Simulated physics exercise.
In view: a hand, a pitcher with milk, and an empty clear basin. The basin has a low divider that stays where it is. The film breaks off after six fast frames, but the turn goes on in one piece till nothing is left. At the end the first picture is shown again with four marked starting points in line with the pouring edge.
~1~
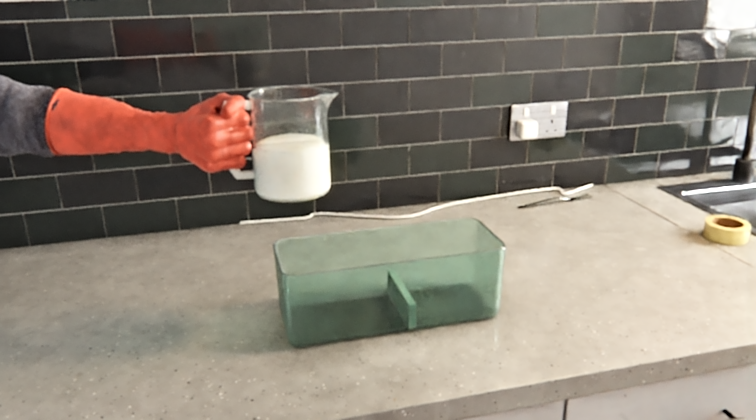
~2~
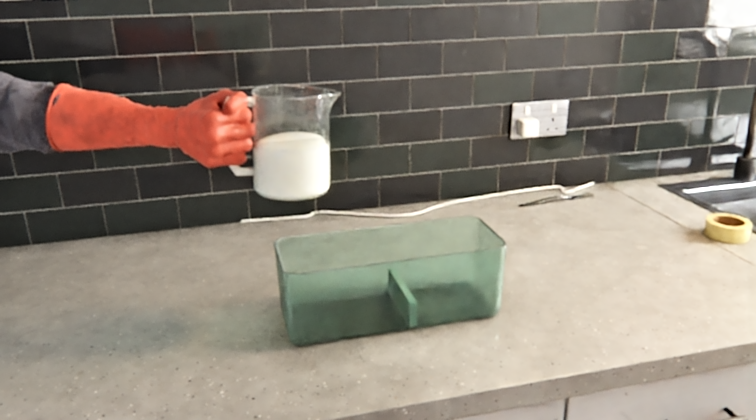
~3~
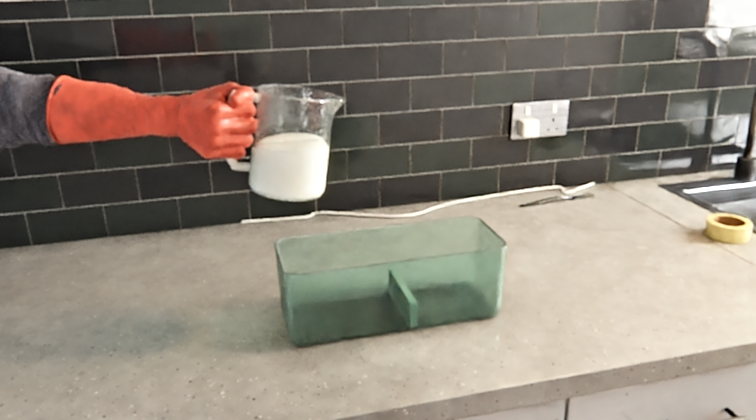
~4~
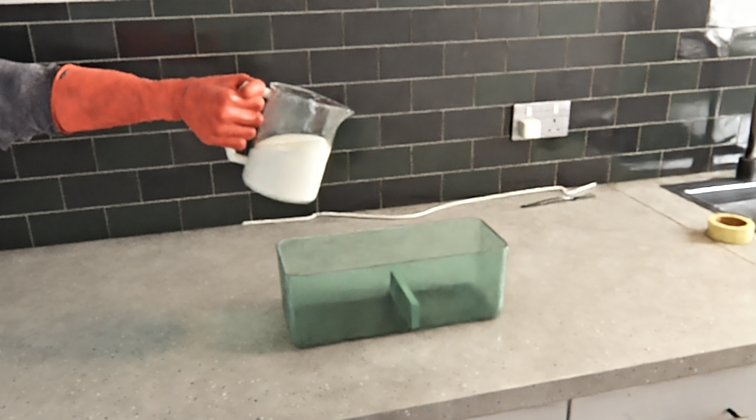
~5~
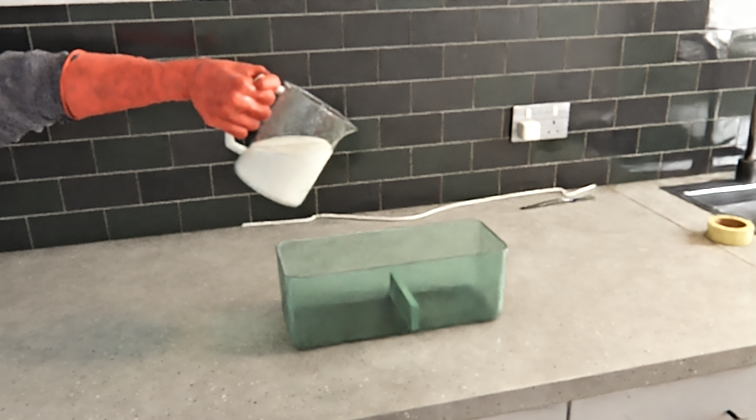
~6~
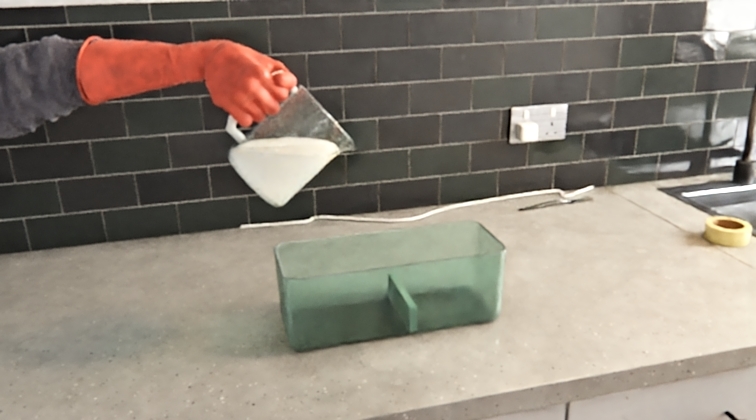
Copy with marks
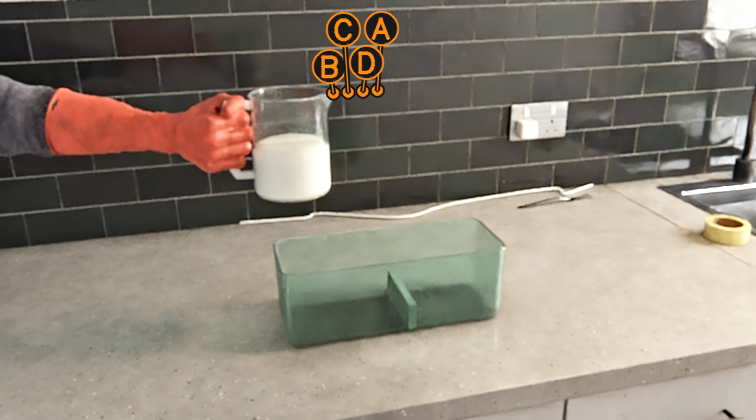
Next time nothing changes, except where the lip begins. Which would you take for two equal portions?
Use place C.
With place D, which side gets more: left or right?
The right one.
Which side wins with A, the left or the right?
The right side.
On the marked copy, A at (377, 90); B at (333, 93); C at (348, 92); D at (362, 91).
With A, about 7 % ends left of the wall and 92 % right of it.
With B, about 86 % ends left of the wall and 11 % right of it; 3 % is lost outside.
With C, about 52 % ends left of the wall and 47 % right of it.
With D, about 23 % ends left of the wall and 76 % right of it.
